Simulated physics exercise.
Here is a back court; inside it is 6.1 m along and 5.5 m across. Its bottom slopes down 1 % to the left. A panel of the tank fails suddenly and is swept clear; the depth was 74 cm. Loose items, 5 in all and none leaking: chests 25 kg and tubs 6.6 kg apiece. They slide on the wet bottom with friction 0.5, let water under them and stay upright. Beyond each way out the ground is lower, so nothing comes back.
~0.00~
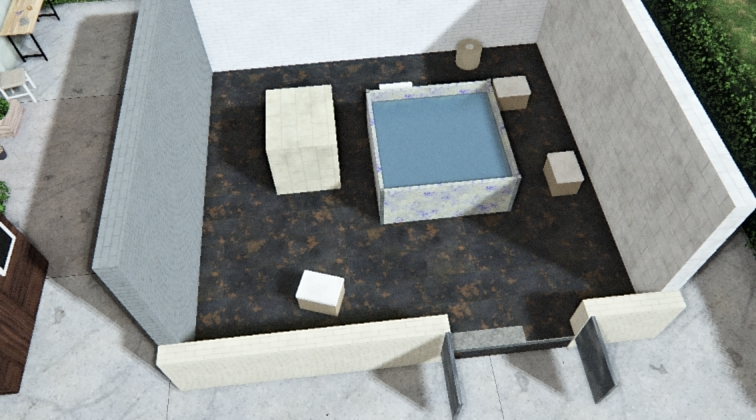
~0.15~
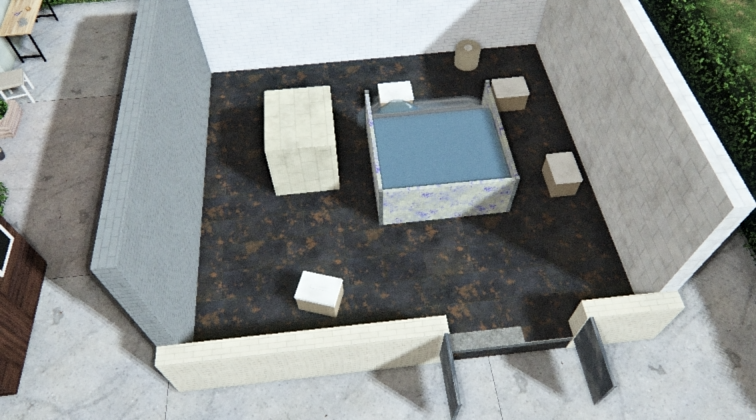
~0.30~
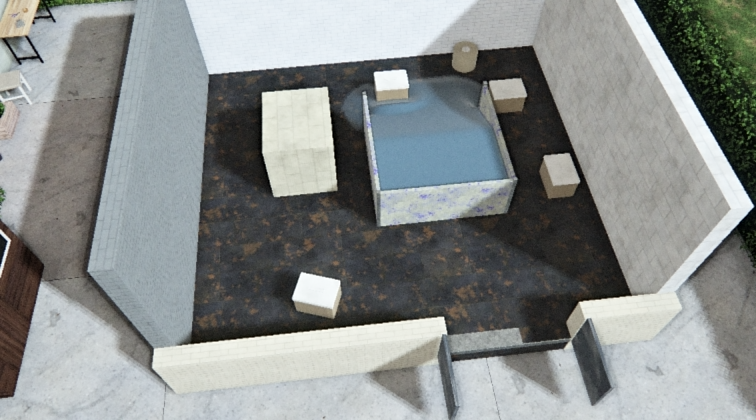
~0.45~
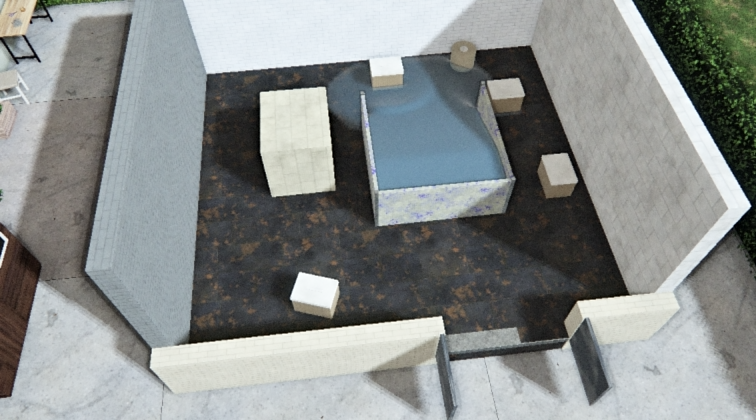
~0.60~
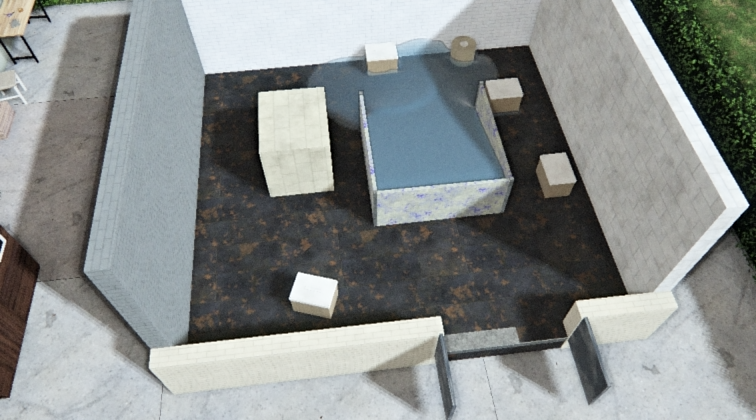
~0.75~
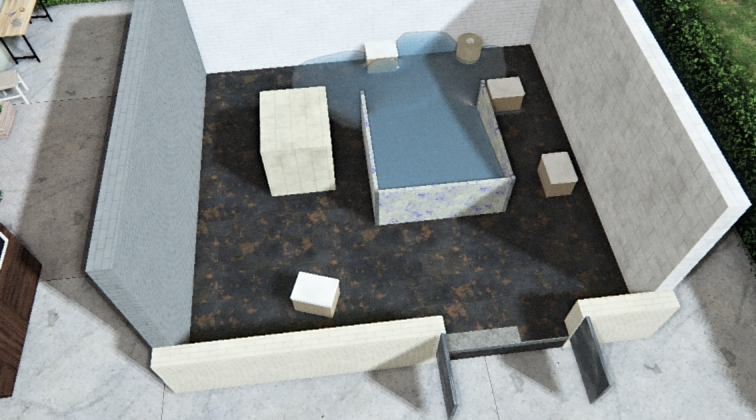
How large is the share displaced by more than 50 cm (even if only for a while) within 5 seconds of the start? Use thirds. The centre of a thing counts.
It is two thirds or above.
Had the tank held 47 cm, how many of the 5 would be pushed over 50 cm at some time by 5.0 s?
Then 2.
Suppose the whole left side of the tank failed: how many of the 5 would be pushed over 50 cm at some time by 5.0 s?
Then 2.
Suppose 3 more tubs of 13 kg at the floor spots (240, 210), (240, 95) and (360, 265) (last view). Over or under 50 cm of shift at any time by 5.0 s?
In that order: More, more, less.
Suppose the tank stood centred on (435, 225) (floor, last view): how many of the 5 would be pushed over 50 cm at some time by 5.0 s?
Then 4.
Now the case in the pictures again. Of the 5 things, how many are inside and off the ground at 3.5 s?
I count 2.
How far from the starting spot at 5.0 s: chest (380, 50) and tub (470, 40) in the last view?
In turn: 400 cm, 450 cm.
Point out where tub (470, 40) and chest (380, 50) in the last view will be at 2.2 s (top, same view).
Near (542, 110) and (247, 75).
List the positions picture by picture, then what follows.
A chest at (397, 92) rests on the ground; a tub at (470, 47) rests on the ground; water covers 3.6 m2; 0 of 5 have shifted, in the first frame.
A chest at (396, 91), on the bottom, 4 cm from its start; a tub at (468, 48) rests on the ground; water covers 4.5 m2; 0 of 5 have shifted, in the second frame.
A chest at (391, 79), on the bottom, 34 cm from its start; a tub at (466, 50), on the bottom; water covers 5.8 m2; 1 of 5 have shifted, in the third frame.
A chest at (387, 65), on the bottom, 71 cm from its start; a tub at (464, 49), on the bottom; water covers 7.4 m2; 1 of 5 have shifted, in the fourth frame.
A chest at (381, 50) rests on the ground, 110 cm from its start; a tub at (464, 44) rests on the ground, 14 cm from its start; water covers 8.6 m2; 2 of 5 have shifted, in the fifth frame.
A chest at (381, 48), afloat, 112 cm from its start; a tub at (470, 41) floats, 19 cm from its start; water covers 9.4 m2; 2 of 5 have shifted, in the sixth frame.
After 1.1 s 2 of 5 are over 50 cm from their spots; 2 afloat.
After 2.2 s 2 of 5 are over 50 cm from their spots; 1 afloat.
After 3.5 s 4 of 5 are over 50 cm from their spots; 2 afloat.
After 5.0 s 4 of 5 are over 50 cm from their spots, and 4 have been at some point; 1 afloat.
